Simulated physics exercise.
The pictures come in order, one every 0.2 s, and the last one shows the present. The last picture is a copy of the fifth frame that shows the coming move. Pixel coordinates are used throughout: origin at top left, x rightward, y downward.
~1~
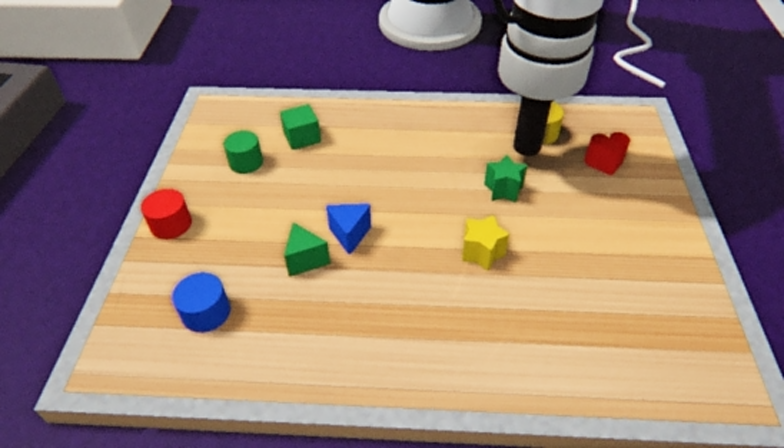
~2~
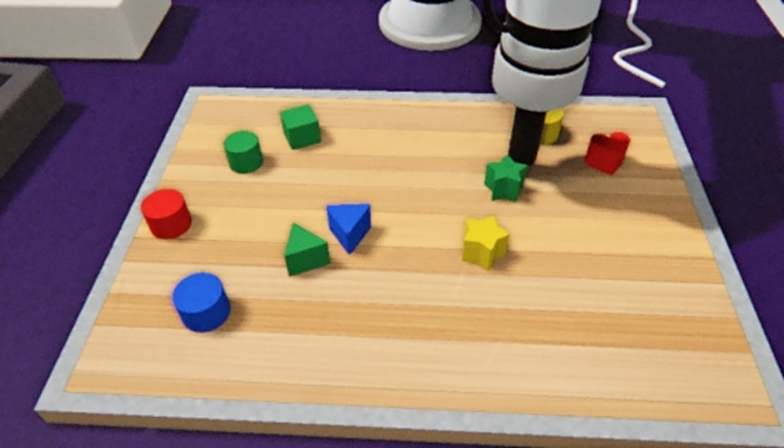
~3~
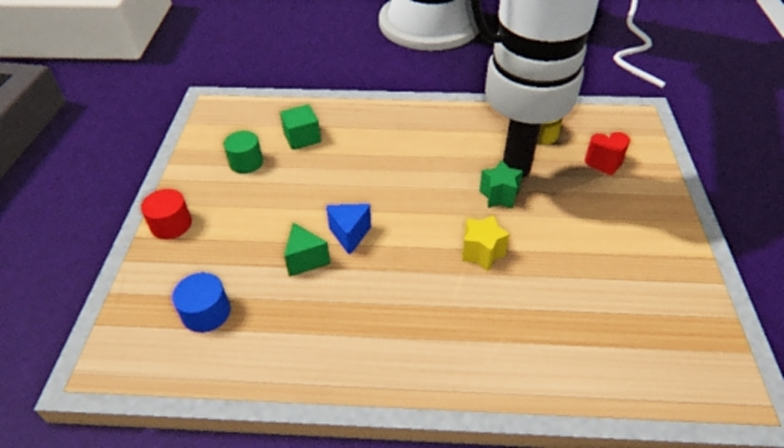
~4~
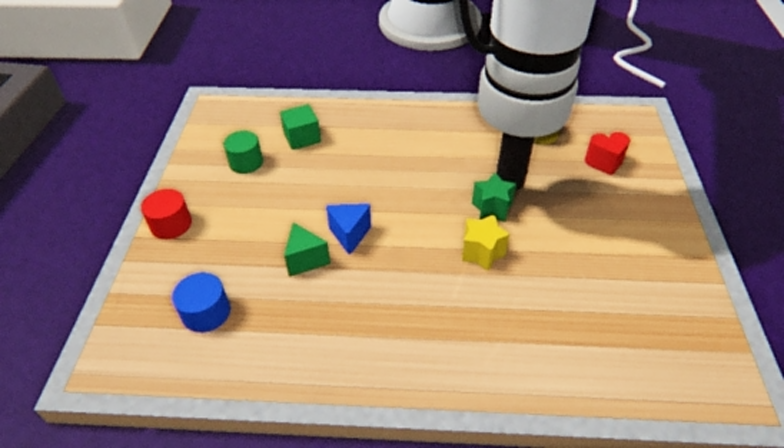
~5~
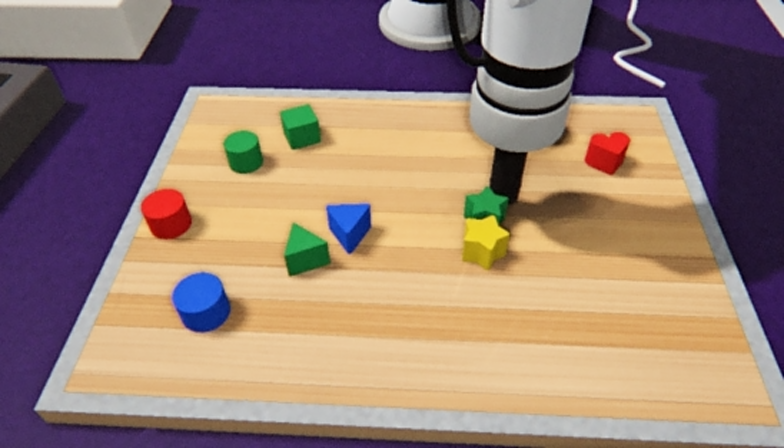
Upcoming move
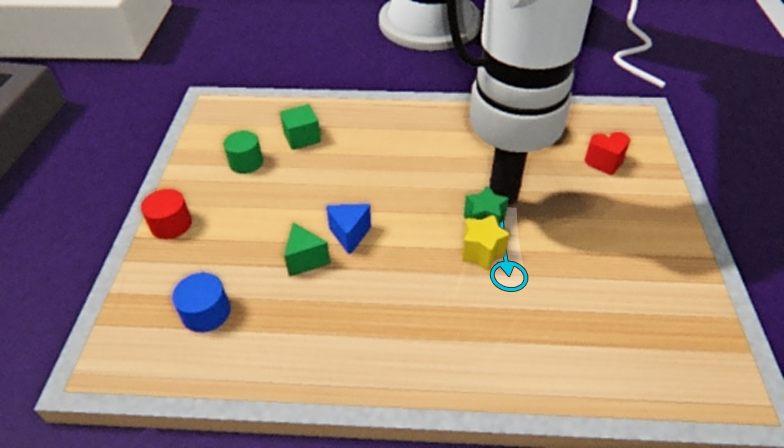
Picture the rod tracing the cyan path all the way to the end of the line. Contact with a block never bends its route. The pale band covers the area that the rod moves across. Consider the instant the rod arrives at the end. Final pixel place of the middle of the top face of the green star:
It will likely be found at (481, 258).
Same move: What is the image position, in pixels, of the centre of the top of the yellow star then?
It will likely be found at (450, 276).
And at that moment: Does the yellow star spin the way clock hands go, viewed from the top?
Yes, that is what happens.
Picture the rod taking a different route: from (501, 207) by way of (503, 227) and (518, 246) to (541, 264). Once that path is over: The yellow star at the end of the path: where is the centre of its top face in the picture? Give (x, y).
The middle of its upper face will lie at (471, 256).
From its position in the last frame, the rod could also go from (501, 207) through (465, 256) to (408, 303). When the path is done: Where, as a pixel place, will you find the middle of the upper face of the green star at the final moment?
It ends at (383, 302).
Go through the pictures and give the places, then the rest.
The first picture shows lower end of the rod (527, 148), tops of blocks, yellow star (485, 231), green star (508, 168).
The second picture shows rod (522, 158), blocks as before.
The third picture shows rod (516, 170), green star (503, 174).
The fourth picture shows rod (510, 182), green star (495, 187).
The fifth picture shows rod (503, 196), yellow star (485, 231), green star (487, 201).
The drawn path runs from (501, 207) by way of (502, 228) and (504, 251) to (509, 276).
The first path, step by step. Halfway along, rod (505, 229); yellow star (470, 259), turned 25° clockwise; green star (484, 232).
At the end, rod (511, 265); yellow star (450, 276), turned 55° clockwise; green star (481, 258), turned 40° clockwise.
